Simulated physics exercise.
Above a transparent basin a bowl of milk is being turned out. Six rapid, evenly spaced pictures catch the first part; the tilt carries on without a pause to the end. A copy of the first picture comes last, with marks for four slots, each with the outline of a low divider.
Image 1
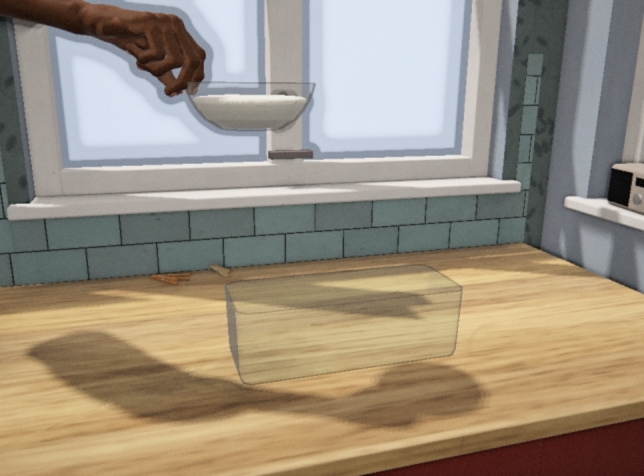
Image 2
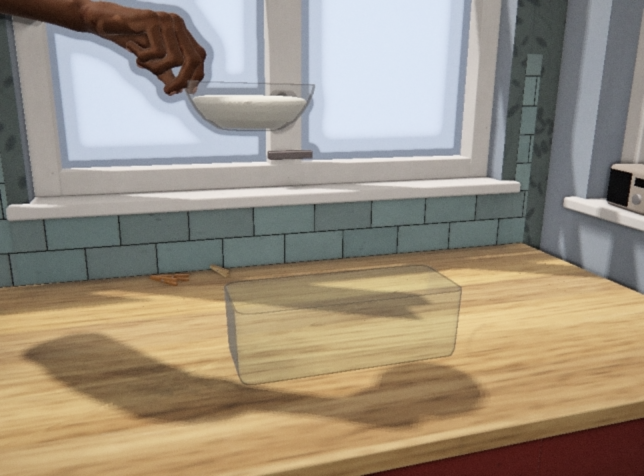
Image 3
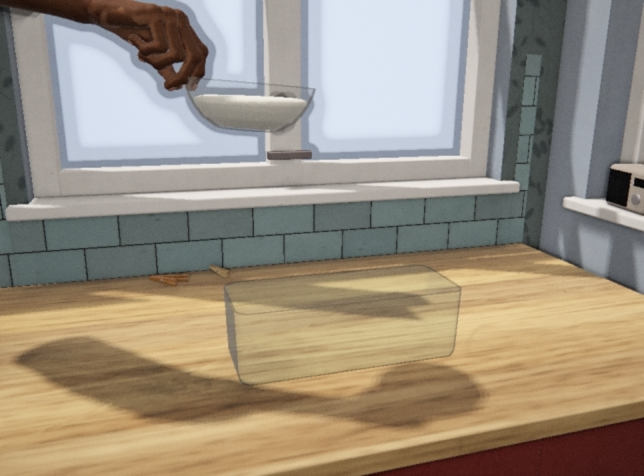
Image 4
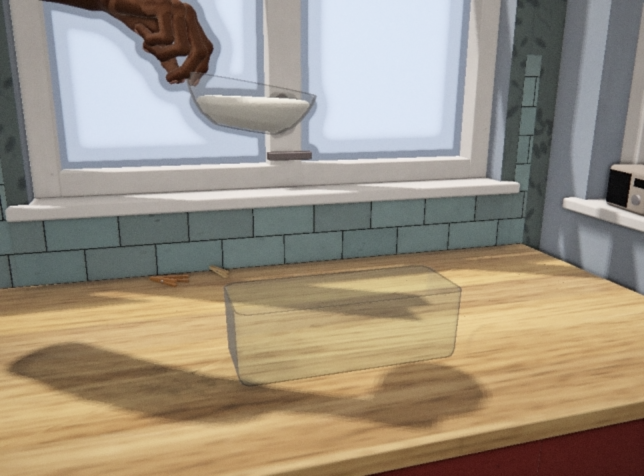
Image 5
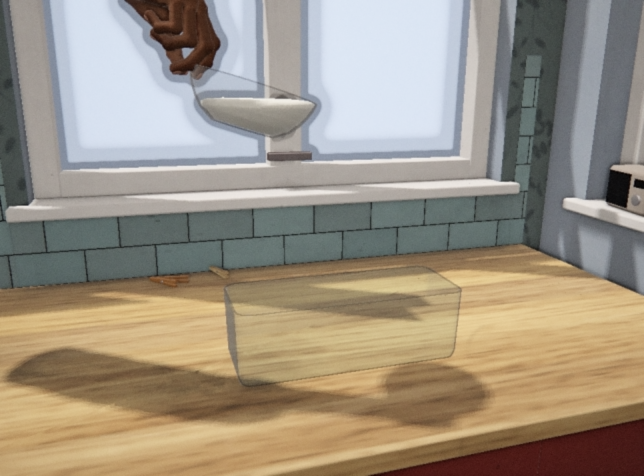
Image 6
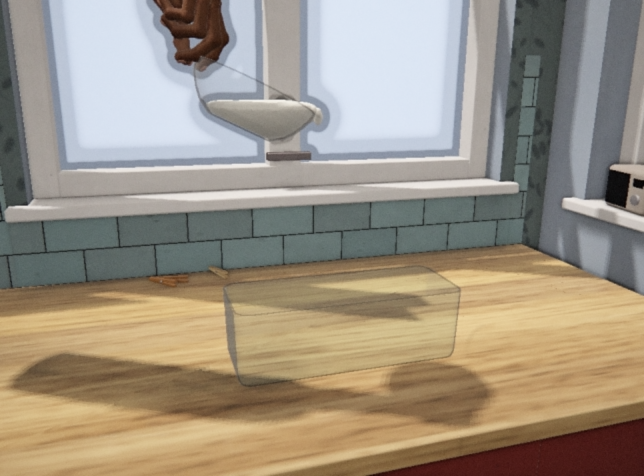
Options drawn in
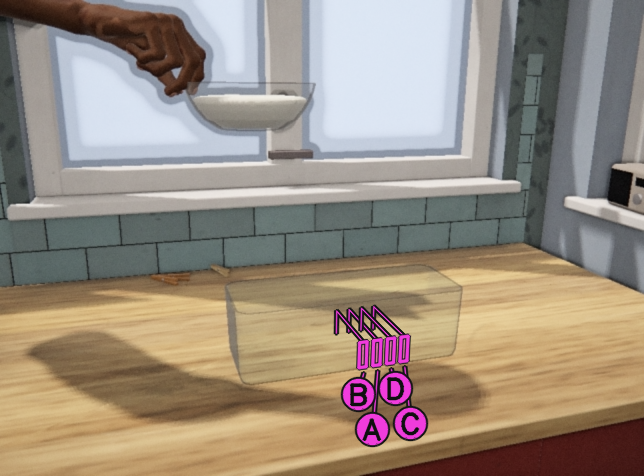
We see a hand holding a glass bowl of milk above a clear basin on a wooden counter by a window; the bowl stays level, then tilts gradually to the right until milk reaches just over its lip.
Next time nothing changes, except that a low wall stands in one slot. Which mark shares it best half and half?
Take A.
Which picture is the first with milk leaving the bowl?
Picture 6.
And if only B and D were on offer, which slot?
The answer is B.
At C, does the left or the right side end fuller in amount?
The left side.
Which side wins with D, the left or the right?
More ends on the left.
On the marked copy, A at (377, 371); B at (363, 373); C at (404, 367); D at (391, 369).
With A, about 48 % ends left of the wall and 50 % right of it; 3 % is lost outside.
With B, about 30 % ends left of the wall and 67 % right of it; 3 % is lost outside.
With C, about 91 % ends left of the wall and 7 % right of it; 3 % is lost outside.
With D, about 80 % ends left of the wall and 17 % right of it; 3 % is lost outside.
